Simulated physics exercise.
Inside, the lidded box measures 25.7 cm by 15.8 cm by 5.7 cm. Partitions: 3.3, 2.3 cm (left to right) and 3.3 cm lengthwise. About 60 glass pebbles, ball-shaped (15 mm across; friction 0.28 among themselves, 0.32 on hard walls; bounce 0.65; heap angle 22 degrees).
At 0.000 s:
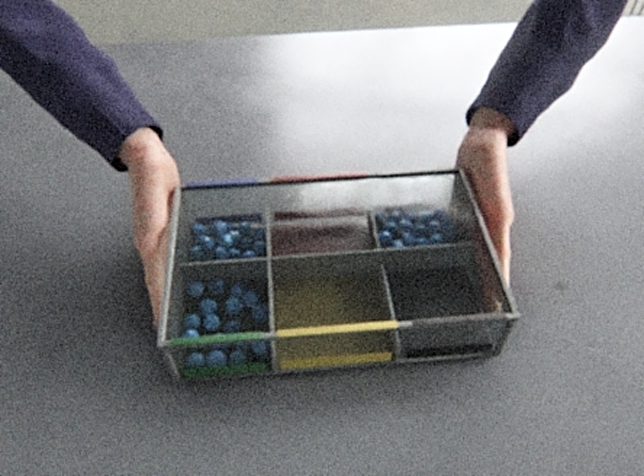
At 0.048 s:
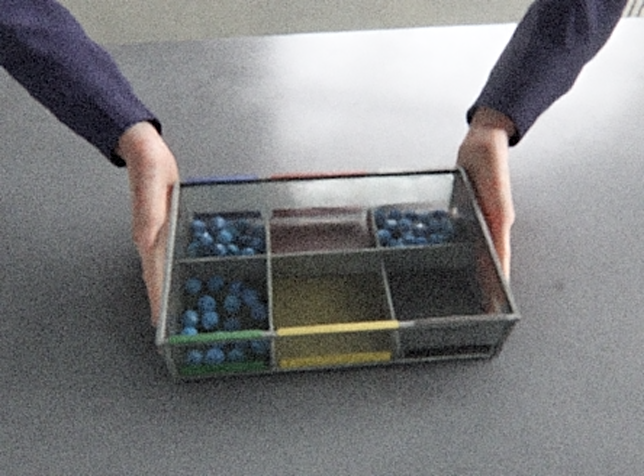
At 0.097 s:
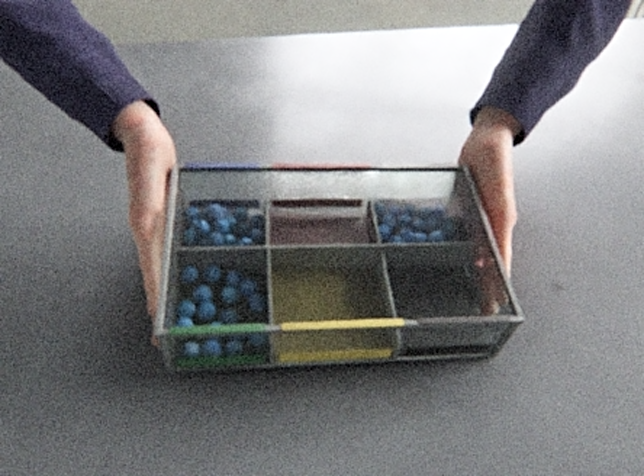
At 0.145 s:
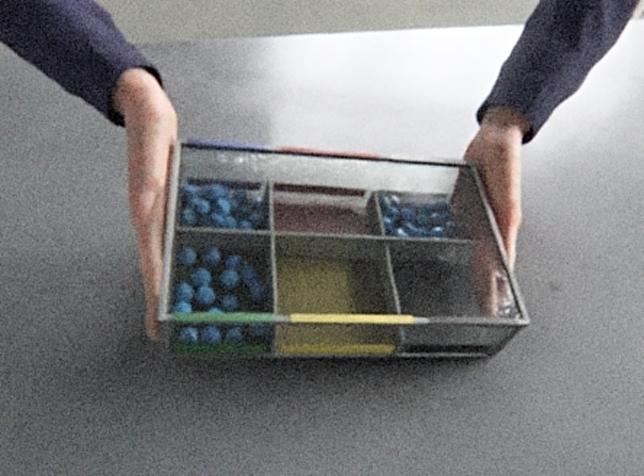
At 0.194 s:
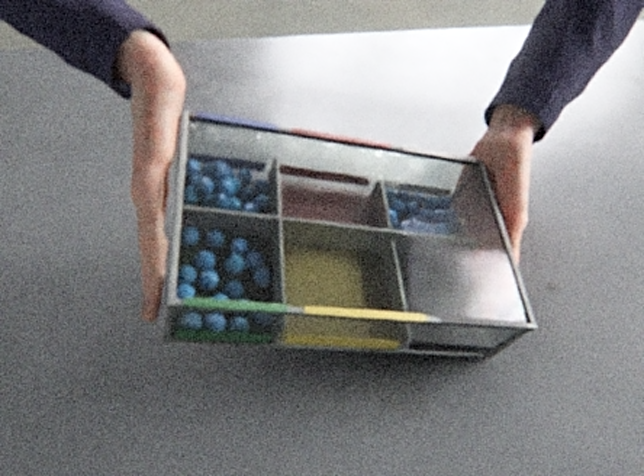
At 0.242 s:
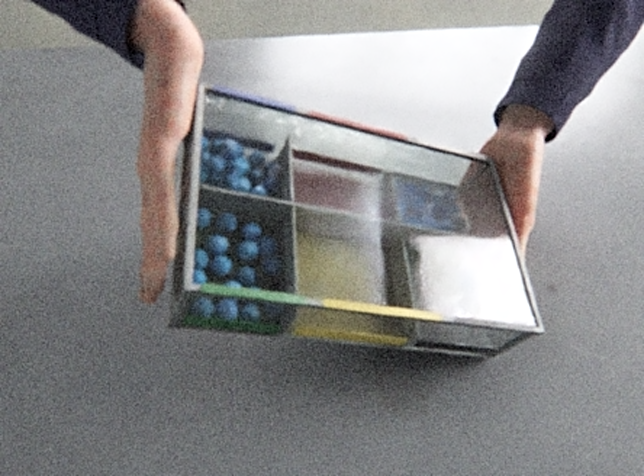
Two hands holding a clear lidded box of blue balls in divided compartments above a grey surface, raising its left side.
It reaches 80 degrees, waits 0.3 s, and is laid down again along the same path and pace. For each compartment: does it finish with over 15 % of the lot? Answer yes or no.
Red: No, blue: No, green: No, yellow: No, white: Yes, black: Yes.
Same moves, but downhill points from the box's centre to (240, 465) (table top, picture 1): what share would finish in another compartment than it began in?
Some 45 per cent.
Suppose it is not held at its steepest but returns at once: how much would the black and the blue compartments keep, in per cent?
In that case black 15; blue 10.
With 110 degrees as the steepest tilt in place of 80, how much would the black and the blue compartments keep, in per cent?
In that case black 70, blue 0.
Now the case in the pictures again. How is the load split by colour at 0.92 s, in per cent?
Red 0; blue 20; green 15; yellow 15; white 40; black 10.
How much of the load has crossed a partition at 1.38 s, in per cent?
Some 45 per cent.
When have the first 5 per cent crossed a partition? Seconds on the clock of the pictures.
At about 0.80 s.
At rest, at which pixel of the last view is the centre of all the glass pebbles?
At about (411, 275).
Then, at 0.92 s, tilt 80 degrees; blue 20 %, green 15 %, yellow 15 %, white 40 %, black 10 %.
After 1.38 s, tilt 41 degrees; red 5 %, blue 10 %, green 10 %, yellow 10 %, white 35 %, black 35 %.
After 1.90 s, tilt 0 degrees; red 5 %, blue 10 %, green 10 %, yellow 10 %, white 35 %, black 35 %.
In the end, at 2.6 s, red 5 %, blue 10 %, green 10 %, yellow 10 %, white 35 %, black 35 %.
